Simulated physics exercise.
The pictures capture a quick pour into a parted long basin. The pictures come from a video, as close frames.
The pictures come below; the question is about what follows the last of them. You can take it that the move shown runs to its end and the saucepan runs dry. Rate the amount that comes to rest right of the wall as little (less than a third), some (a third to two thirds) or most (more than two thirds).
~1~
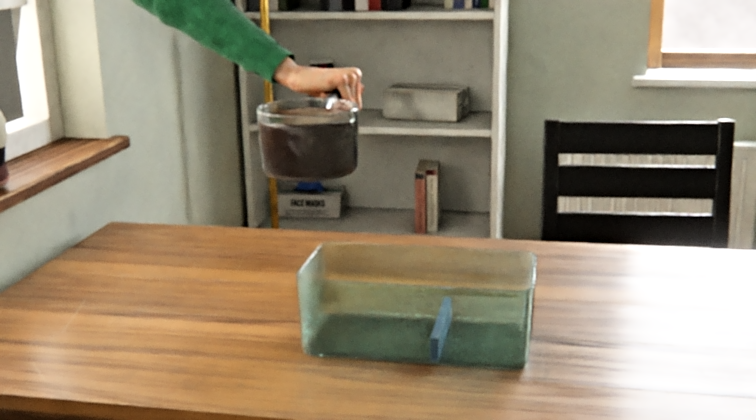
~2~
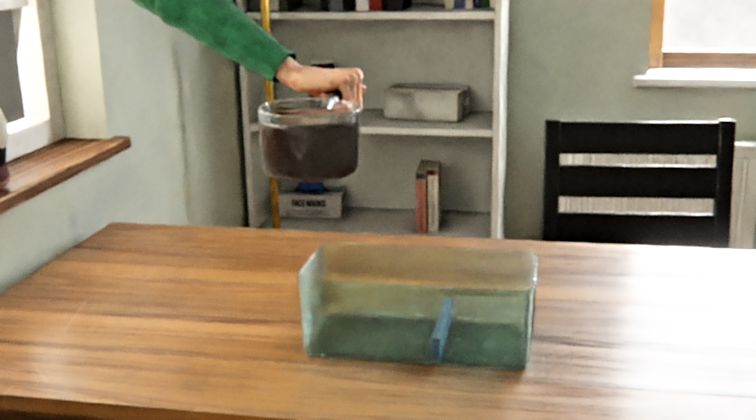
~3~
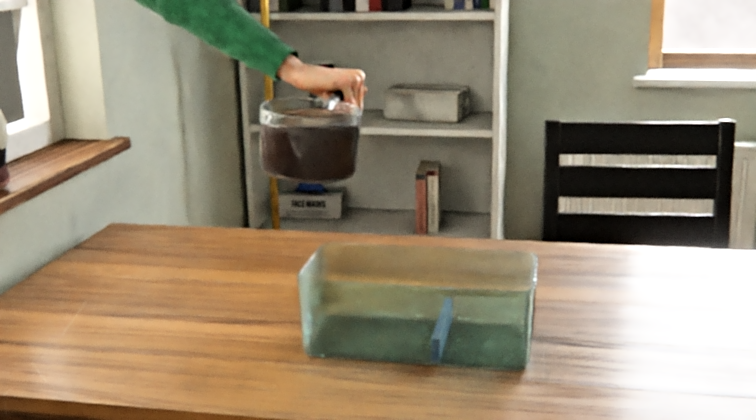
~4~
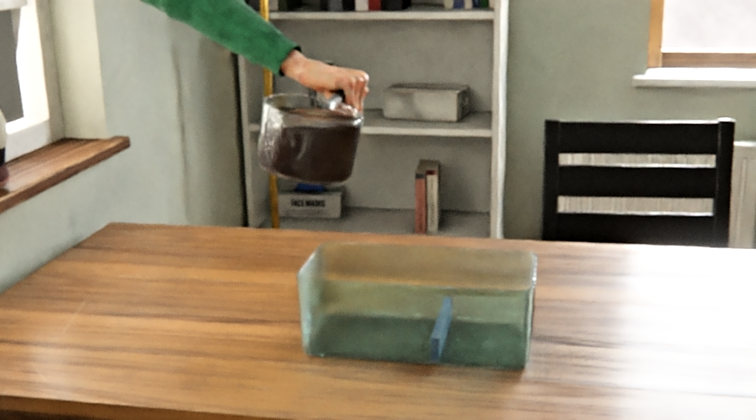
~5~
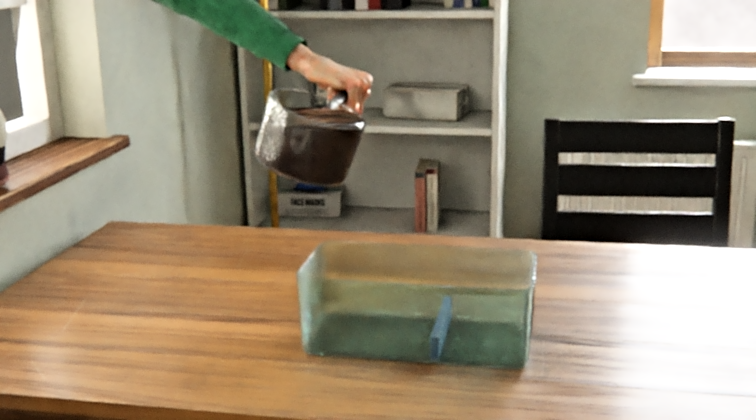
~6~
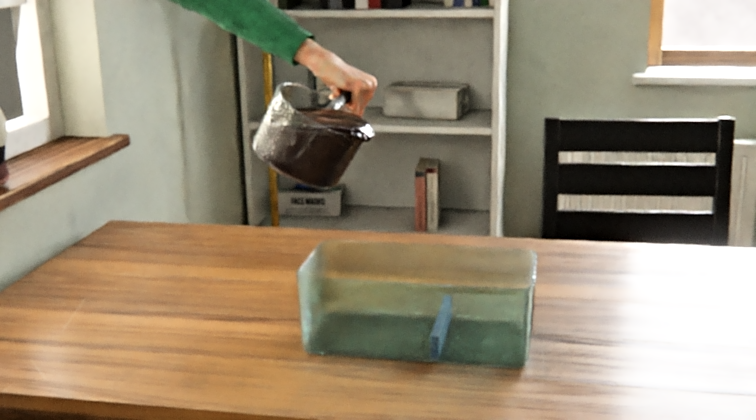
Little.
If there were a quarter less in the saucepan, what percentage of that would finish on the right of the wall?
Close to 10 per cent.
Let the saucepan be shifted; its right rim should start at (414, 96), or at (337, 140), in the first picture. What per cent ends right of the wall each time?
You'd see around 65 per cent, and then around 20 per cent.
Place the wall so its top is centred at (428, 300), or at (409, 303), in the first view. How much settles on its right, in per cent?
25 per cent first, then 65 per cent.
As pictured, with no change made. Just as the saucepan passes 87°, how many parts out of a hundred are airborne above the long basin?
I'd reckon some 40 per cent.
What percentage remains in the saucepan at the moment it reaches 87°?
It still holds close to 45 per cent at that lean.
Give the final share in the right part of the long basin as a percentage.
Close to 15 in a hundred.
A moment on, the saucepan is tipped on its side and 43 per cent is still to pour, 17 is left of the wall and 1 right of it.
Next, the saucepan is tipped right over and 10 per cent is still to pour, 69 is left of the wall and 9 right of it.
Then the saucepan is tipped right over and 1 per cent is still to pour, 79 is left of the wall and 13 right of it.
Later the saucepan is tipped right over and 0 per cent is still to pour, 80 is left of the wall and 16 right of it.
In the end 79 per cent lies left of the wall, 17 right of it and 4 outside.
